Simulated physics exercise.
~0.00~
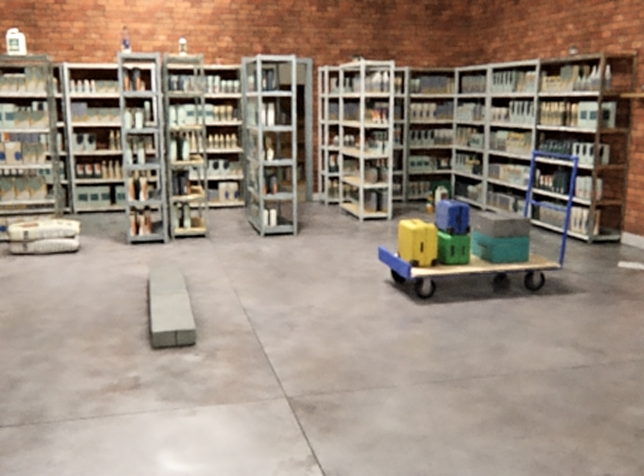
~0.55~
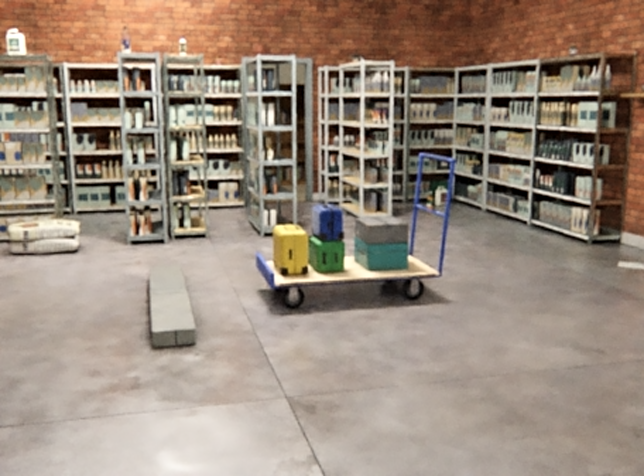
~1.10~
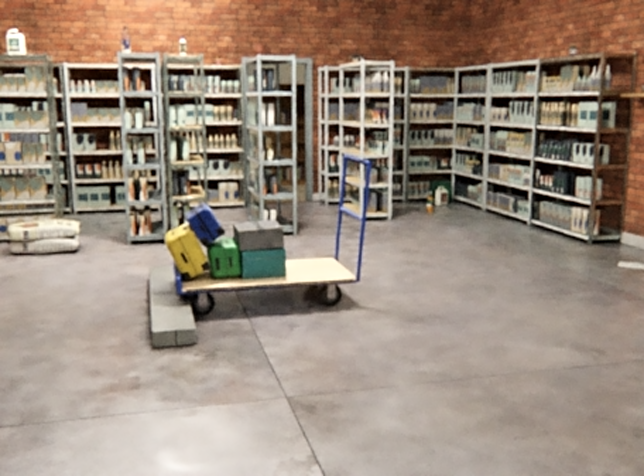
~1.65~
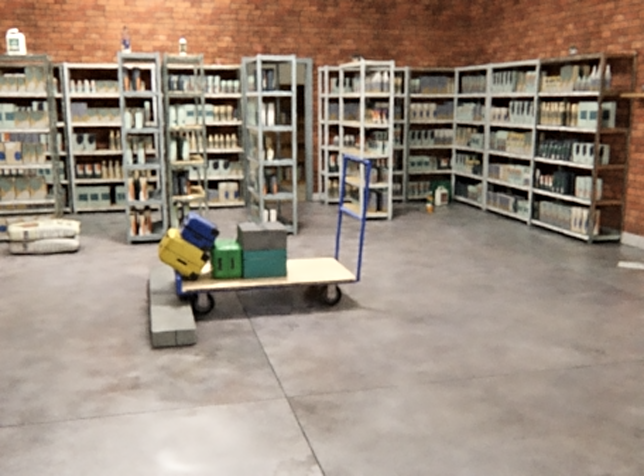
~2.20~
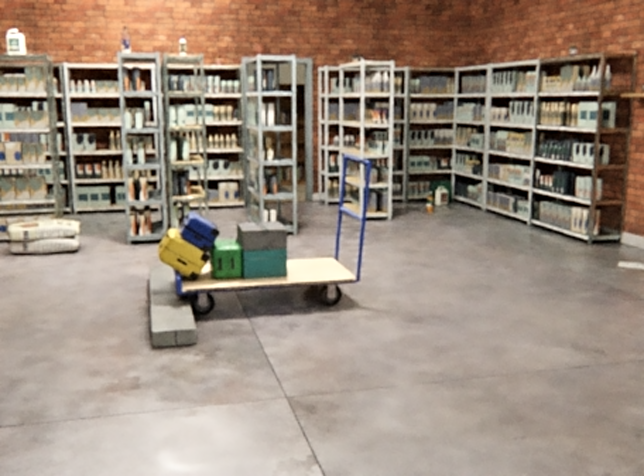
A loaded flat cart rolls left, stops at a kerb, and its shifted cases stay aboard.
